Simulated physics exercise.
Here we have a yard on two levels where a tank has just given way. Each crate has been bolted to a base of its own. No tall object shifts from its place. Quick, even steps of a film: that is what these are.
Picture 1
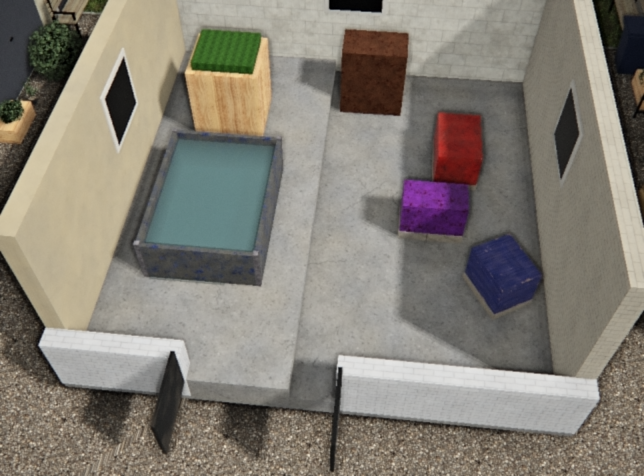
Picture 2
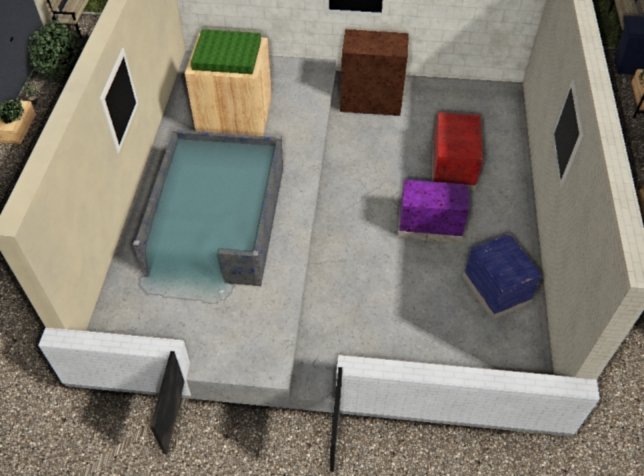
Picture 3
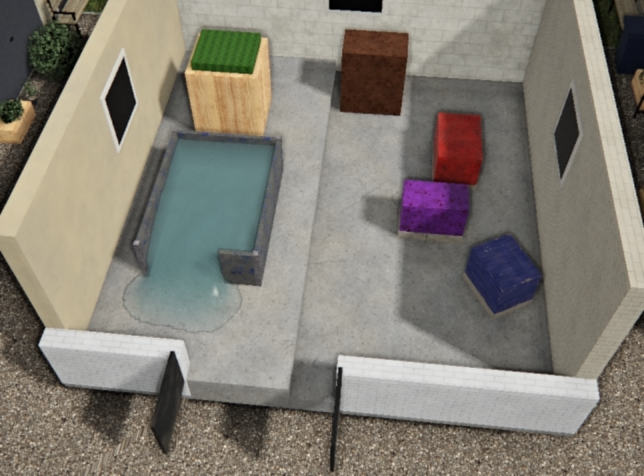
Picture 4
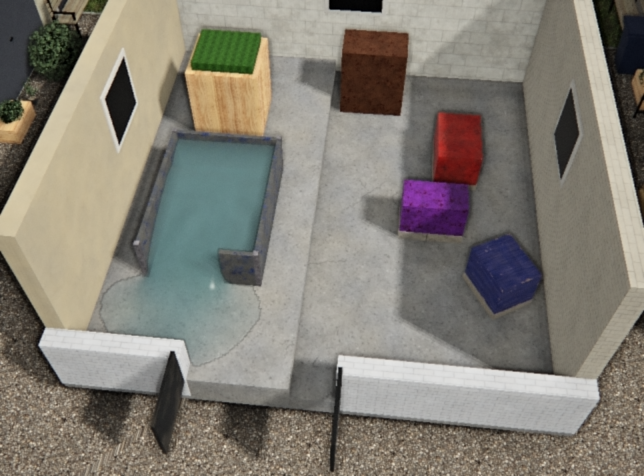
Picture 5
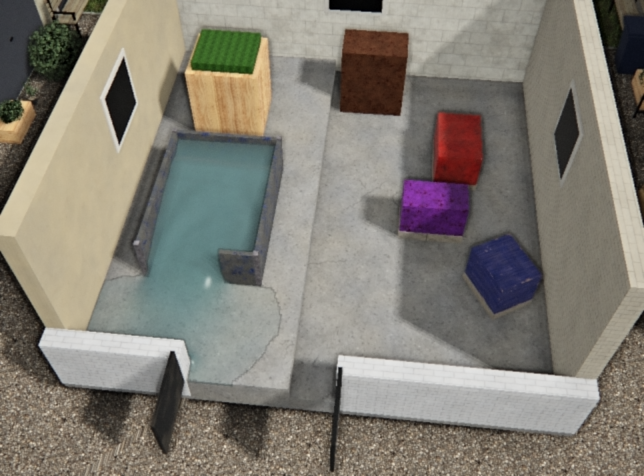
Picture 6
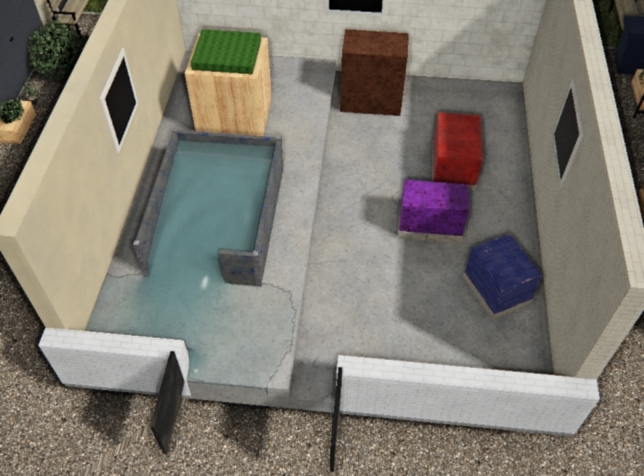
In a walled yard with colored blocks on the right, a gray tank on the left opened at its near side, and water poured out and spread across the pale floor toward the front wall.
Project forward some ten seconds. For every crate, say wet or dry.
Result: The red crate will come through untouched, the purple crate will come through untouched, the blue crate will come through untouched.
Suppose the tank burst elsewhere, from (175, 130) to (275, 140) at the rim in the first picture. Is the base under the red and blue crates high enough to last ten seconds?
Taking them in turn, the red one is swamped, and the blue one is swamped.
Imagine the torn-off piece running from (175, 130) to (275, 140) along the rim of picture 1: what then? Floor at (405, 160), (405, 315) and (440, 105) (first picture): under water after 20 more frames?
Okay, the first is waterlogged, the next is left untouched, and the last is waterlogged.
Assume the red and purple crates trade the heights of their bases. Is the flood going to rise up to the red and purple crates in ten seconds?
My reading: Red crate escapes it; purple crate remains dry.
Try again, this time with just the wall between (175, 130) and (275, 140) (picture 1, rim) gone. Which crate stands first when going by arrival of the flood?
The red-painted one comes first.
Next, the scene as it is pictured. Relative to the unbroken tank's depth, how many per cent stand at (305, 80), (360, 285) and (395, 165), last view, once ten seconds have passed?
In turn 4, 8 and 2 in a hundred.
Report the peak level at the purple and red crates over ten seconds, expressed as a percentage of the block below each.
About 30 % and 30 %.
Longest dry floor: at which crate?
That would be the crate marked red.
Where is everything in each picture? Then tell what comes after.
In the first picture, still water in the tank at (213, 192).
In the second picture, water pours out at (185, 266) and has run to (226, 289).
In the third picture, water pours out at (185, 268) and has run to (219, 321).
In the fourth picture, the front is at a hidden place, out from the gap at (185, 269).
In the fifth picture, water pours out at (185, 269) and has run to a hidden place.
In the sixth picture, water pours out at (185, 269) and has run to a hidden place.
A moment on, water covers 10 % of the floor; the red crate not reached, the purple crate not reached, the blue crate not reached.
Next, water covers 20 % of the floor; the red crate not reached, the purple crate not reached, the blue crate not reached.
Then, water covers 40 % of the floor; the red crate not reached, the purple crate not reached, the blue crate water round its plinth.
Later, water covers 60 % of the floor; the red crate not reached, the purple crate water round its plinth, the blue crate water round its plinth.
In the end, water covers 85 % of the floor; the red crate stayed above the water, the purple crate stayed above the water, the blue crate stayed above the water.
